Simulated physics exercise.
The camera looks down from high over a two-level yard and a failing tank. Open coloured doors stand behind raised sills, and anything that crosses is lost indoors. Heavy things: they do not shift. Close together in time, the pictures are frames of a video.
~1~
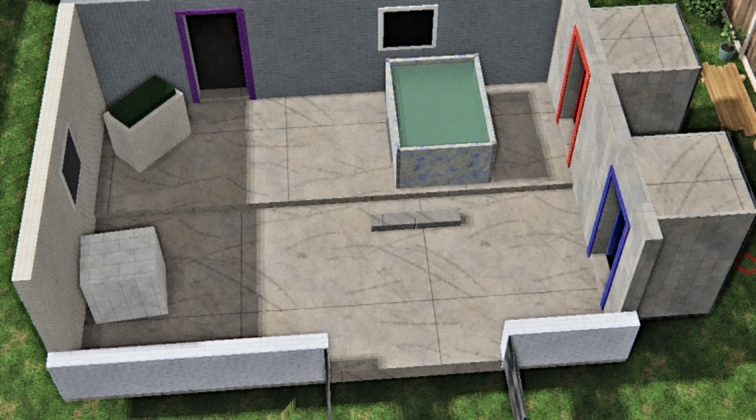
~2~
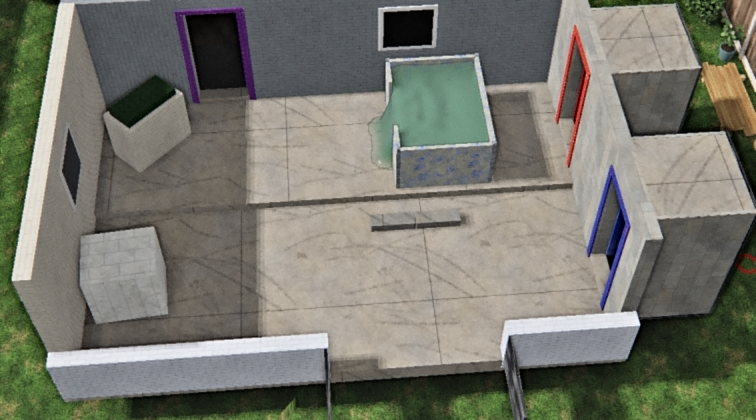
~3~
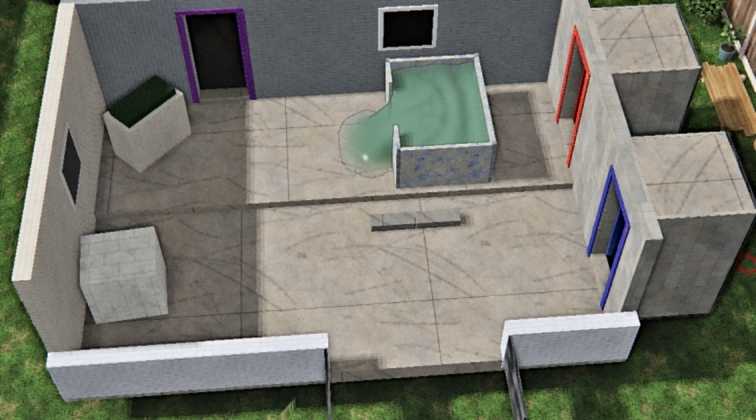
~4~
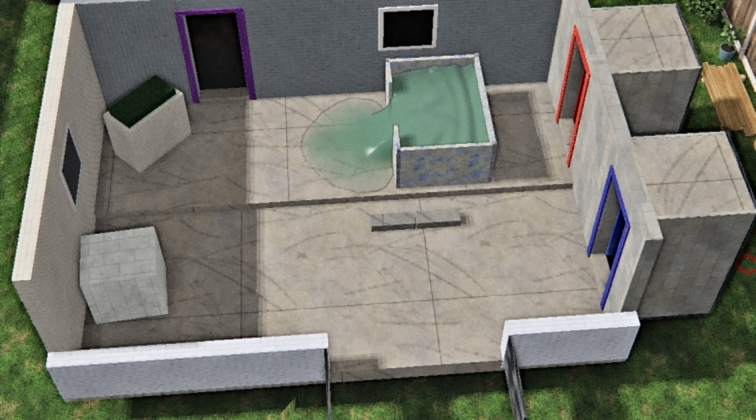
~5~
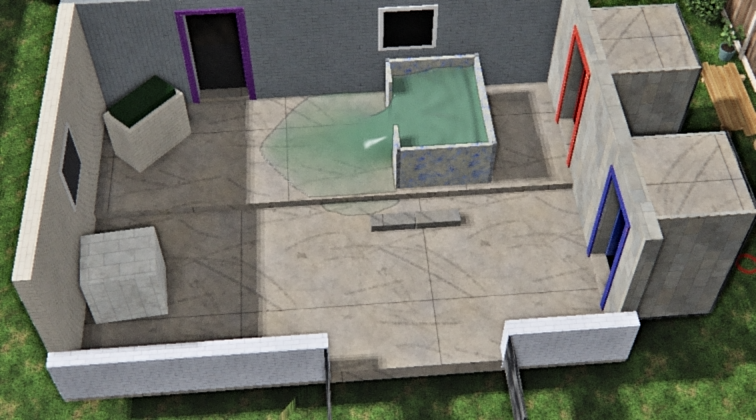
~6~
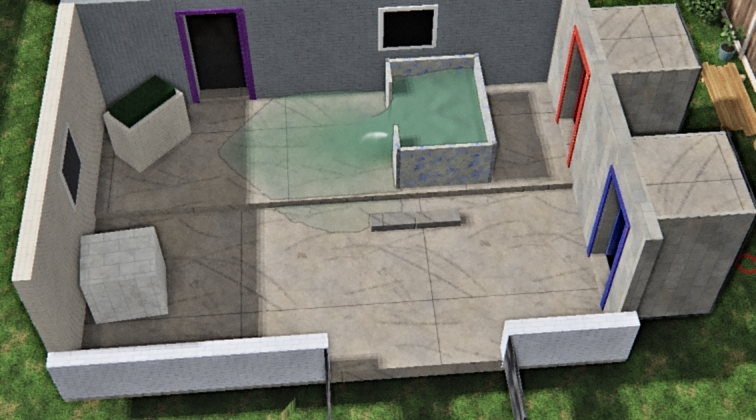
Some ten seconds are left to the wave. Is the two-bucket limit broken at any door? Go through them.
Going through them: The red door keeps to it, the purple door breaks it, the blue door keeps to it.
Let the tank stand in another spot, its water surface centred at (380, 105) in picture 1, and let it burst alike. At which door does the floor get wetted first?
The door in question is the purple-painted one.
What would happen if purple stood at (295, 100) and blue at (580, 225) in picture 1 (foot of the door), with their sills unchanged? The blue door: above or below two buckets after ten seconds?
I'd say the blue door remains short of it.
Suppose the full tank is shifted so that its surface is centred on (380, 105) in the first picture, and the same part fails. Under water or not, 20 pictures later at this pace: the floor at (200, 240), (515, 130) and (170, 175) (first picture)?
Going through the three places: In the spill, out of reach, in the spill.
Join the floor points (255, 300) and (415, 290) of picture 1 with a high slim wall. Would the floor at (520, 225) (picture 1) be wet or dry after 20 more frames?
Result: Parched.
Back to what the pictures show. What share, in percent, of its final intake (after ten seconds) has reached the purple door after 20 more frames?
Roughly 40 percent.
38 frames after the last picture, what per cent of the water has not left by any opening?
Around 96 parts in a hundred.
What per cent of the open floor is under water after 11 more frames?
Estimated share: Around 50 %.
A moment on, water covers 40 % of the floor; the red door not reached, the purple door under two buckets in, the blue door not reached.
Next, water covers 50 % of the floor; the red door not reached, the purple door under two buckets in, the blue door not reached.
Then, water covers 55 % of the floor; the red door not reached, the purple door over two buckets in, the blue door not reached.
Later, water covers 70 % of the floor; the red door not reached, the purple door far over two buckets in, the blue door not reached.
In the end, water covers 90 % of the floor; the red door not reached, the purple door far over two buckets in, the blue door under two buckets in.
